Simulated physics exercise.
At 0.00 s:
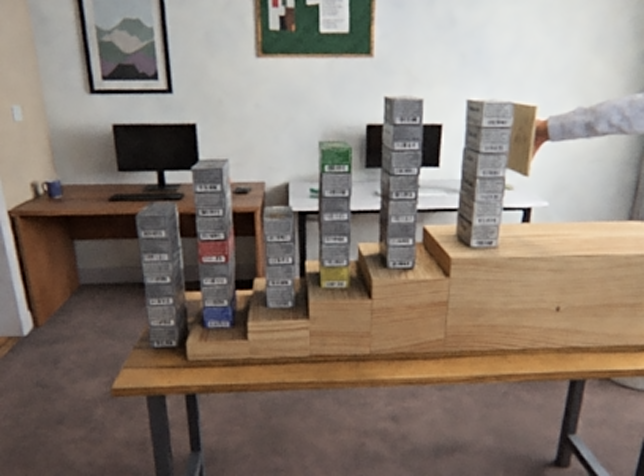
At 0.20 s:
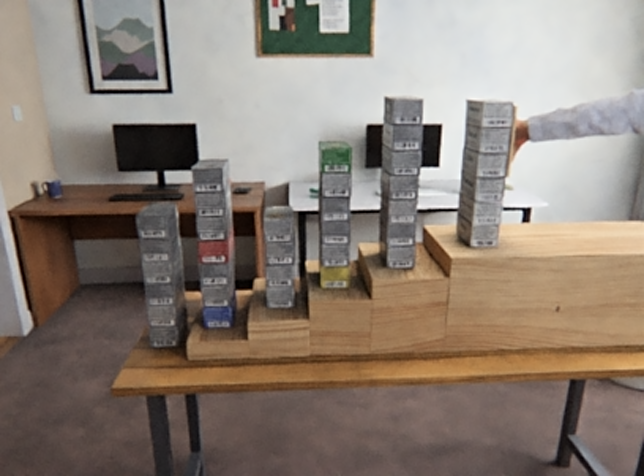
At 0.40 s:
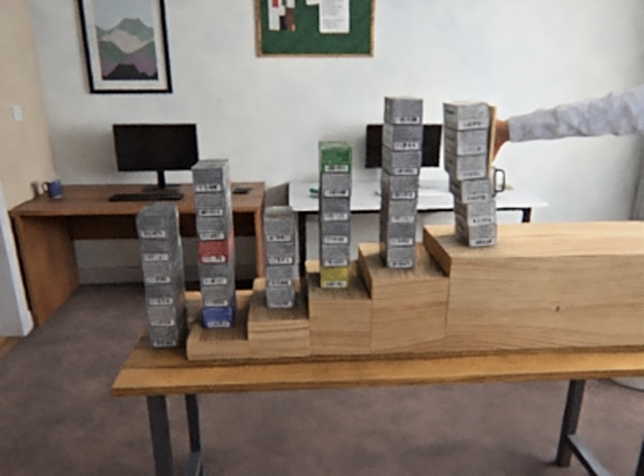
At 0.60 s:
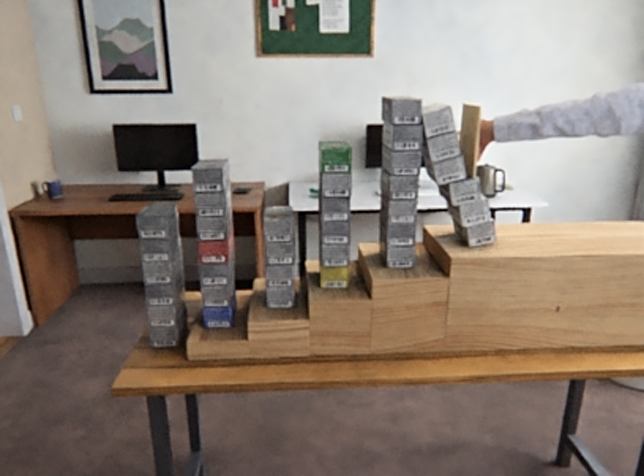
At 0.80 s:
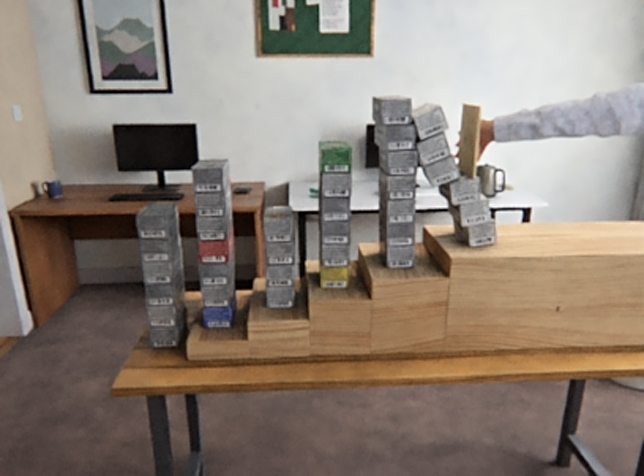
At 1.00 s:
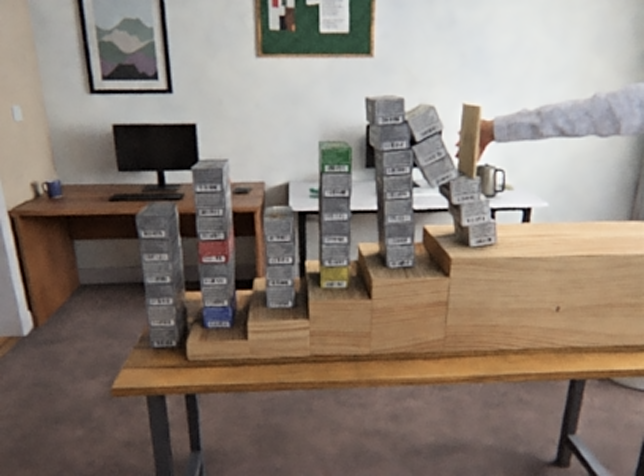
A hand presses a flat board leftward against the tall rightmost pile of grey packets on wooden steps, then stops as the pile's upper part leans left against the neighbouring pile, whose top packets shift slightly left.
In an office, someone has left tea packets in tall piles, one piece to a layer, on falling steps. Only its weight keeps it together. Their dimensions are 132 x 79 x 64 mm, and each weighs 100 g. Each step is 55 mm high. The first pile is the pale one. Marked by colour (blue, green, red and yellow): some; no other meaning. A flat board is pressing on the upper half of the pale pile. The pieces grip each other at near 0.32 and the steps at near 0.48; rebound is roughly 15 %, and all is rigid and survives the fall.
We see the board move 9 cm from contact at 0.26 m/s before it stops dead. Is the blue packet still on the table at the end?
Yes.
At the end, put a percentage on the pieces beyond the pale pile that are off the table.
About 45 per cent.
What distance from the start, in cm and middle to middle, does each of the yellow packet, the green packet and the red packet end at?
Yellow 0, green 180, red 120.
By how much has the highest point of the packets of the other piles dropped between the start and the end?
Something like 35 cm, give or take.
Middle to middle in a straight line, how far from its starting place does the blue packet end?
About 0 cm.
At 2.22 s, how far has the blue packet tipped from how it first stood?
Roughly 0°.
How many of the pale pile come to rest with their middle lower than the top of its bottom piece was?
I count 4 in total.
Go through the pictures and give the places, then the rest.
In the first frame (we follow the side turned to the camera), board (534, 133) 52 mm short; blue packet (218, 318); red packet (213, 252); green packet (337, 160); no other piece has moved.
In the second frame, board (514, 133) 1 mm in; blue packet (218, 318).
In the third frame, board (493, 133) 52 mm in, top of the pale pile leaning 5°; blue packet (218, 318); no other piece has moved.
In the fourth frame, board (478, 133) 9 cm in, stopped, top of the pale pile leaning 15°; blue packet (218, 318); no other piece has moved.
In the fifth frame, board (478, 133) 9 cm in, stopped, top of the pale pile leaning 22°; blue packet (218, 318); 4 stirred so far.
In the sixth frame, board (478, 133) 9 cm in, stopped, top of the pale pile leaning 27°; blue packet (218, 318); green packet (337, 160); red packet (213, 252); steepest lean 3°, the packet at (390, 112); 7 stirred so far.
Around 1.66 s, 3 of the pale pile down; none of the 30 other packets off the table, 13 disturbed; blue packet unmoved; green packet tipped 36°, 6 cm lower.
Around 2.22 s, 3 of the pale pile down; none of the 30 other packets off the table, 28 disturbed; blue packet unmoved; red packet tipped 34°, 40 mm lower.
Around 2.76 s, 3 of the pale pile down; 14 of the 30 other packets off the table; blue packet unmoved; red packet on its side.
Finally (4.3 s), 3 of the pale pile down; 14 of the 30 other packets off the table; blue packet unmoved; green packet upside down; red packet on its side. Seen by the last camera, middles, blue packet near (220, 307).
